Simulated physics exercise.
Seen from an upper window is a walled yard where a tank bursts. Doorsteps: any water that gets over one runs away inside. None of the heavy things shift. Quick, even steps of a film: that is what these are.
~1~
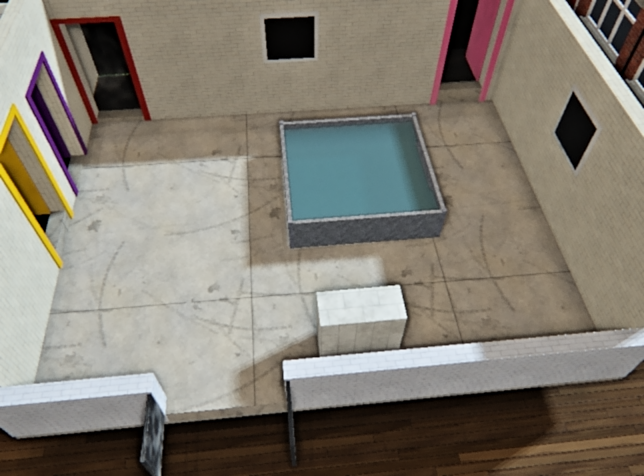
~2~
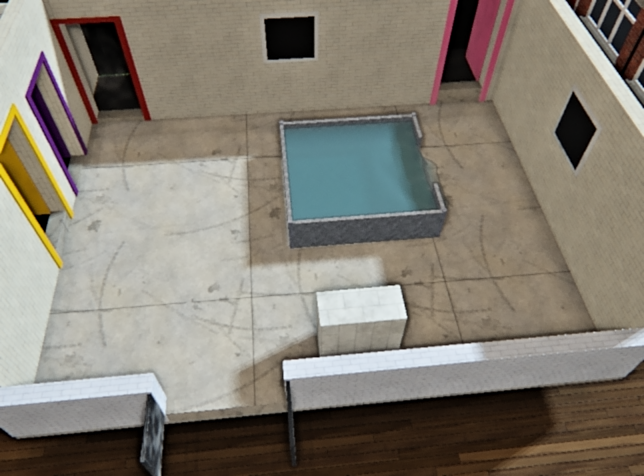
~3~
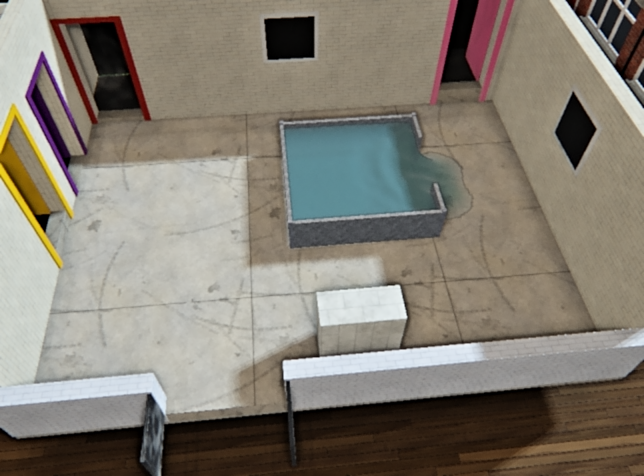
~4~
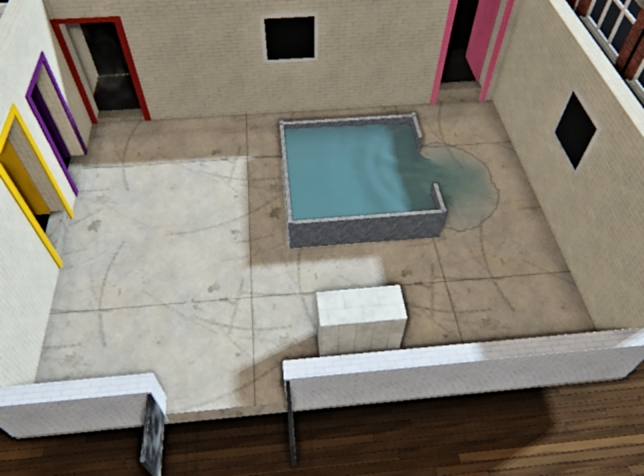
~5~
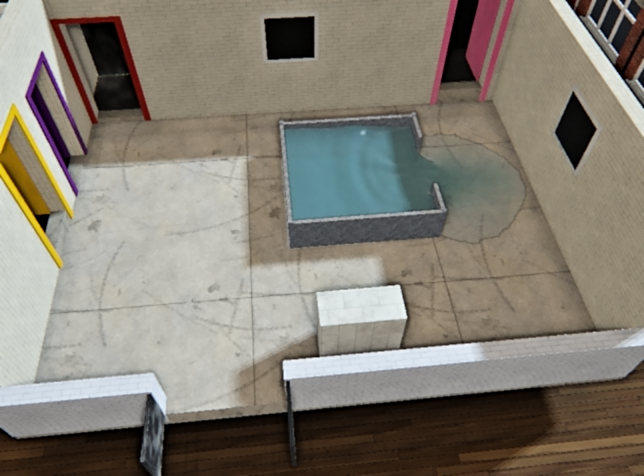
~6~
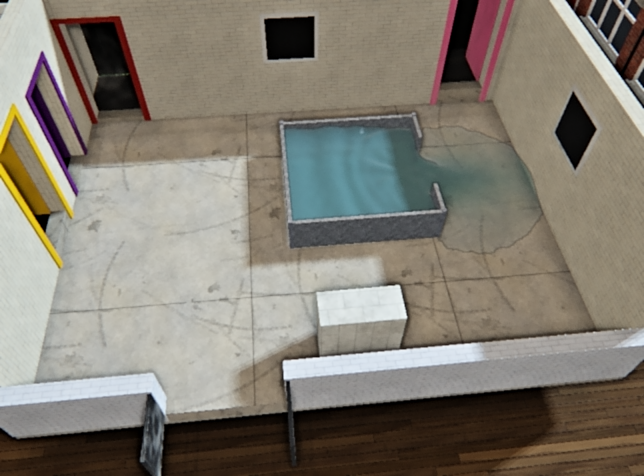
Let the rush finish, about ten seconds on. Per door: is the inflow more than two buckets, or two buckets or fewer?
Pink door: Not beyond two buckets; purple door: Beyond two buckets; red door: Not beyond two buckets; yellow door: Not beyond two buckets.
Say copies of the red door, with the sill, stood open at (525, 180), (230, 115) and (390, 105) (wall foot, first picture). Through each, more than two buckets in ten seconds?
In order: Tops the limit, stays within it, stays within it.
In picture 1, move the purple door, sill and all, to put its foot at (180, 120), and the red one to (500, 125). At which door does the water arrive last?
Going by the pictures, it's the yellow one.
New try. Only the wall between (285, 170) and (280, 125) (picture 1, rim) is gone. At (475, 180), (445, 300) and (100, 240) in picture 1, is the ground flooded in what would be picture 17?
In the order you gave them, I get still bare, still bare, drenched.
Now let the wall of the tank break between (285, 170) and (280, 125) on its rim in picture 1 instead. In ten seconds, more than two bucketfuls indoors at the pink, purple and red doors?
As I see it, the pink door undershoots, while the purple door overshoots and the red door overshoots.
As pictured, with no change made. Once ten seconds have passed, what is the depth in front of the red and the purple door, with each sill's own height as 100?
The first comes to about 70 percent, the second to about 220 percent.
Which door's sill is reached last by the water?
Result: The one in yellow.
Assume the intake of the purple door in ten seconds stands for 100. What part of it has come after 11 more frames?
Around 0 percent.
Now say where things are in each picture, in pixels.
The first picture shows the open tank at (357, 168) is whole and still.
In the second picture, water pours out at (422, 177) and has run to a hidden place.
In the third picture, the front is at (467, 203), out from the gap at (422, 178).
In the fourth picture, water pours out at (422, 179) and has run to (494, 193).
In the fifth picture, water pours out at (422, 178) and has run to (519, 181).
In the sixth picture, water pours out at (422, 178) and has run to (540, 205).
A moment on, water covers 15 % of the floor; the pink door not reached, the purple door not reached, the red door not reached, the yellow door not reached.
Next, water covers 20 % of the floor; the pink door wet at the sill, nothing in, the purple door not reached, the red door not reached, the yellow door not reached.
Then, water covers 35 % of the floor; the pink door wet at the sill, nothing in, the purple door not reached, the red door not reached, the yellow door not reached.
Later, water covers 65 % of the floor; the pink door wet at the sill, nothing in, the purple door wet at the sill, nothing in, the red door wet at the sill, nothing in, the yellow door not reached.
In the end, water covers 95 % of the floor; the pink door wet at the sill, nothing in, the purple door over two buckets in, the red door wet at the sill, nothing in, the yellow door wet at the sill, nothing in.
